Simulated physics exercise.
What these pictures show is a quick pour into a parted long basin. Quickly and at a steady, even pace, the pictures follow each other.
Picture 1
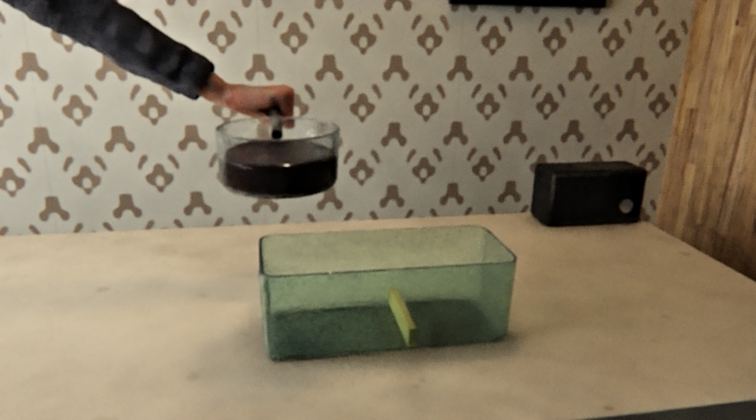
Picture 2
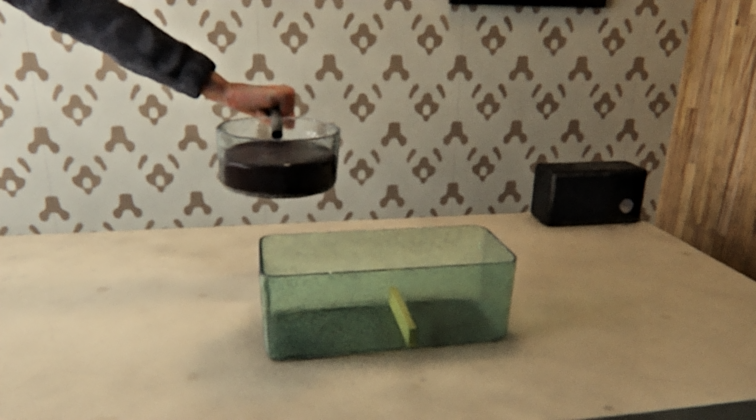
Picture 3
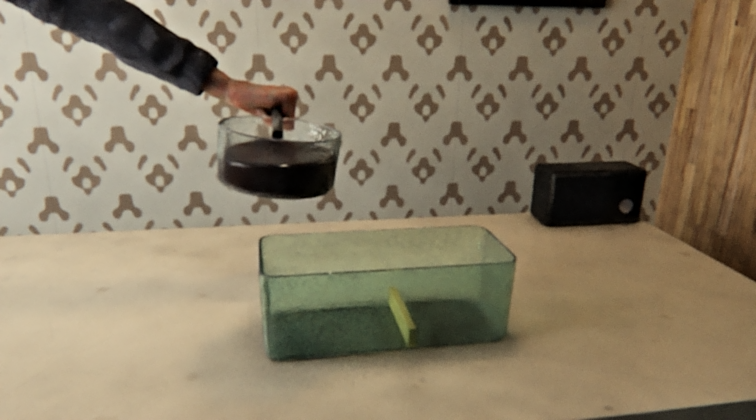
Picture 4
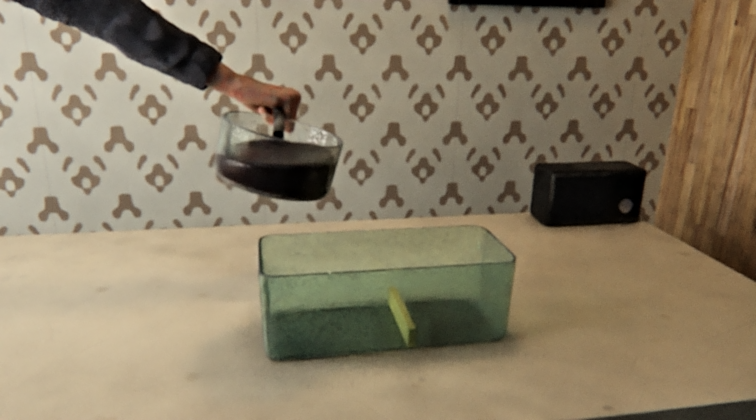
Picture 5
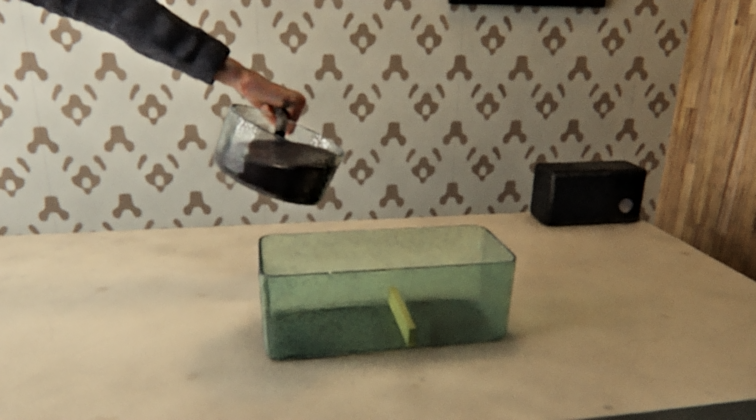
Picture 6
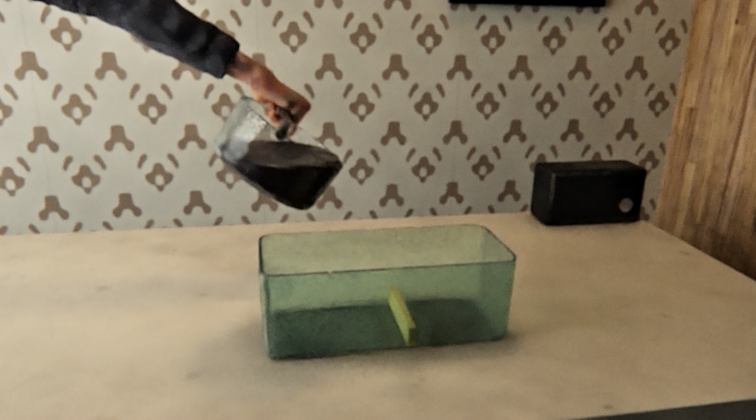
A hand tilts a clear bowl of dark liquid rightward above a greenish divided basin.
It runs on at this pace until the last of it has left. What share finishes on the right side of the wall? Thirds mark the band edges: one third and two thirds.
I would say less than a third ends up on that side.
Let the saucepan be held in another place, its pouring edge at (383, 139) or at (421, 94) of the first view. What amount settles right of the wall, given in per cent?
Close to 45 in a hundred, and close to 70 in a hundred.
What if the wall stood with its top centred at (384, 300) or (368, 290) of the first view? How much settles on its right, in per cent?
The first position gives around 15 percent, the second around 40 percent.
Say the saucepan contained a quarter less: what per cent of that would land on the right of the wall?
I'd reckon close to 25 %.
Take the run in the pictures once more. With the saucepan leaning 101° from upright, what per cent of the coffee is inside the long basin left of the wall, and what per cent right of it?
The left part holds around 40 percent, the right part 0 percent.
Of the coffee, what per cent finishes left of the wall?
It comes to about 75 per cent.
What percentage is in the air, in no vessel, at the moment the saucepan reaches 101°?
I'd say some 40 per cent of it.
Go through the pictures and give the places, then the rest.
The first picture shows tilt 0°; pouring edge (338, 129); surface from (221, 153) to (335, 150); the long basin's rim runs from (260, 256) to (500, 243); the wall's top is at (402, 306).
The second picture shows tilt 2°; pouring edge (338, 130); surface from (221, 152) to (335, 150).
The third picture shows tilt 6°; pouring edge (340, 135); surface from (221, 151) to (335, 152).
The fourth picture shows tilt 14°; pouring edge (341, 143); surface from (220, 150) to (336, 153).
The fifth picture shows tilt 24°; pouring edge (342, 153); surface from (219, 147) to (338, 155).
The sixth picture shows tilt 35°; pouring edge (341, 165); surface from (217, 142) to (339, 155); 1 per cent is over the edge.
A moment on, the saucepan is tipped right over and 21 per cent is still to pour, 38 is left of the wall and 0 right of it.
Next, the saucepan is tipped right over and 4 per cent is still to pour, 73 is left of the wall and 11 right of it.
Then the saucepan is tipped right over and 0 per cent is still to pour, 75 is left of the wall and 21 right of it.
Later the saucepan is tipped right over and 0 per cent is still to pour, 74 is left of the wall and 23 right of it.
Finally, 74 per cent lies left of the wall, 23 right of it and 3 outside.
